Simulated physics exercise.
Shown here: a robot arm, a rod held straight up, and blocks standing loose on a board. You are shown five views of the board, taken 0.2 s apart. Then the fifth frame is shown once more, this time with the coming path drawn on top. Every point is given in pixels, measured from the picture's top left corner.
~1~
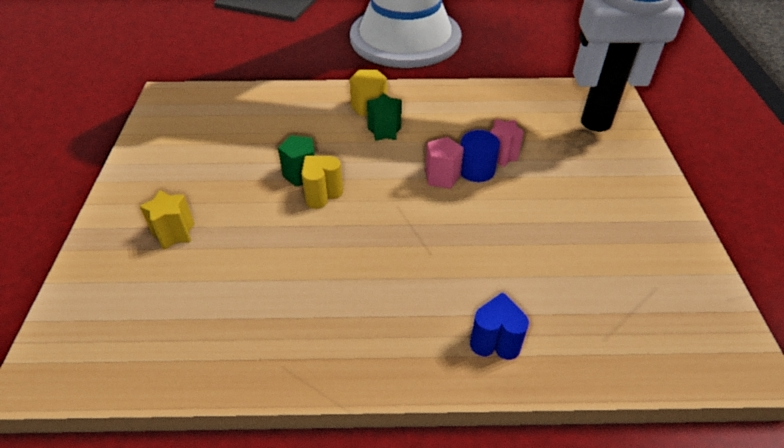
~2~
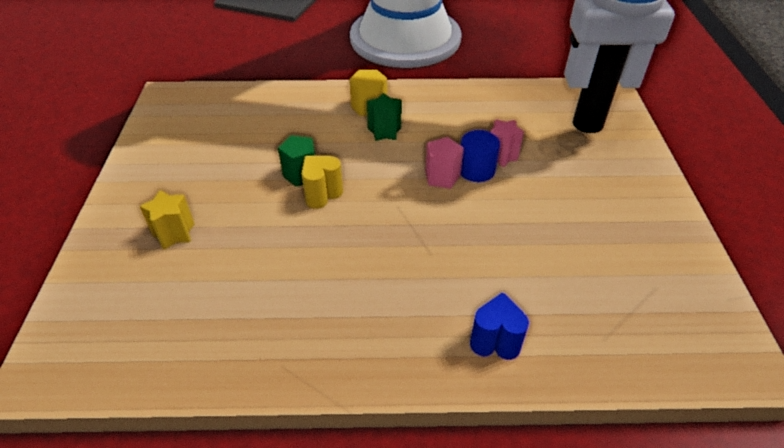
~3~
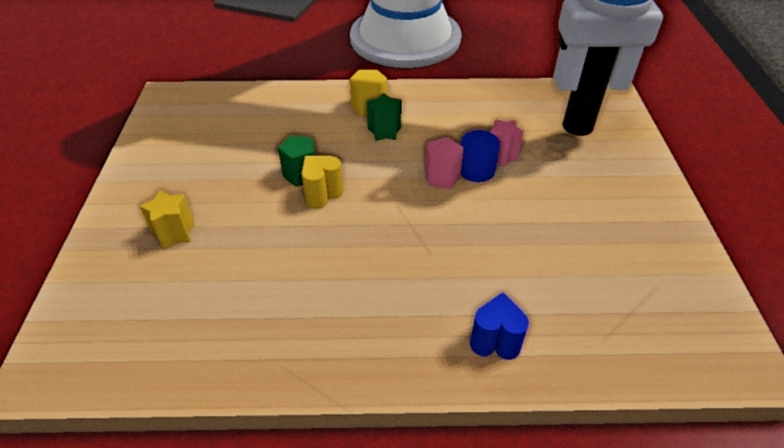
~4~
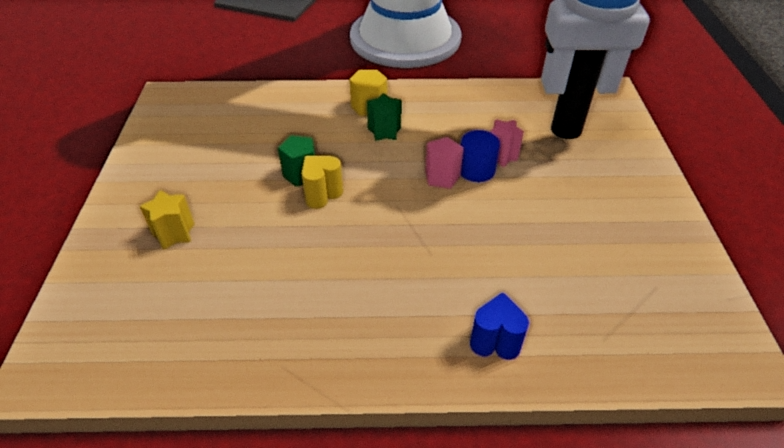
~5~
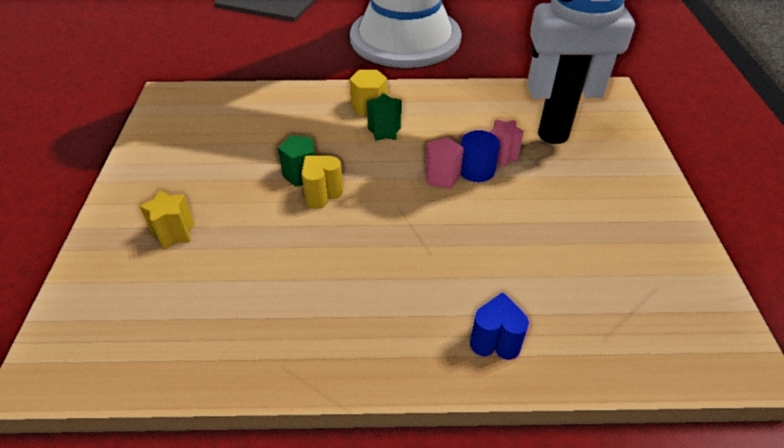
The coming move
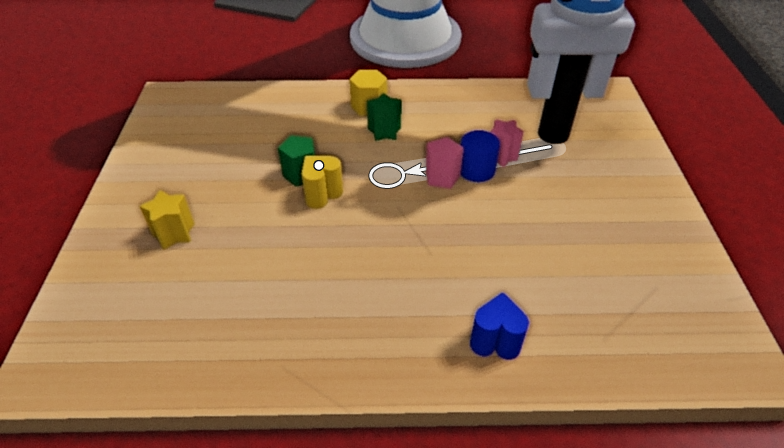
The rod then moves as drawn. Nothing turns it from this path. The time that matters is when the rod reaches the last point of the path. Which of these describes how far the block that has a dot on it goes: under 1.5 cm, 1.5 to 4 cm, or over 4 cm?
Once the path is done, the block that has a dot on it lies within 1.5 cm of its present place.
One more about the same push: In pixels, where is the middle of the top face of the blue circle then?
Expect it around (437, 163).
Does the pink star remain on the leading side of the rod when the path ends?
I'd say yes.
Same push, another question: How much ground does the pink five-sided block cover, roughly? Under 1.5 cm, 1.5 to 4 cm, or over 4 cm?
It will move more than 4 cm.
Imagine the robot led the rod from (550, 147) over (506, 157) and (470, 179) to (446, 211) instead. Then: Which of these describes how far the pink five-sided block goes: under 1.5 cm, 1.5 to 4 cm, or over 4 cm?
Its displacement is above 4 cm.
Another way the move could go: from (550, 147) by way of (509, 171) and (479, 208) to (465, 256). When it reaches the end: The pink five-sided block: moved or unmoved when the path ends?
Moved away.
The line goes from (550, 147) to (387, 175); the dot is on the yellow heart.
The first path, step by step. One third of the way, rod at (499, 145); pink five-sided block at (424, 156), turned 40° clockwise; blue circle at (460, 150); pink star at (474, 131).
Two thirds of the way, rod at (443, 154); pink five-sided block at (405, 161), turned 45° clockwise; blue circle at (442, 160); pink star at (415, 138), turned 15° clockwise.
At the end, rod at (387, 164); yellow heart unmoved; pink five-sided block at (387, 169); blue circle at (437, 163); pink star at (357, 144), turned 20° clockwise.
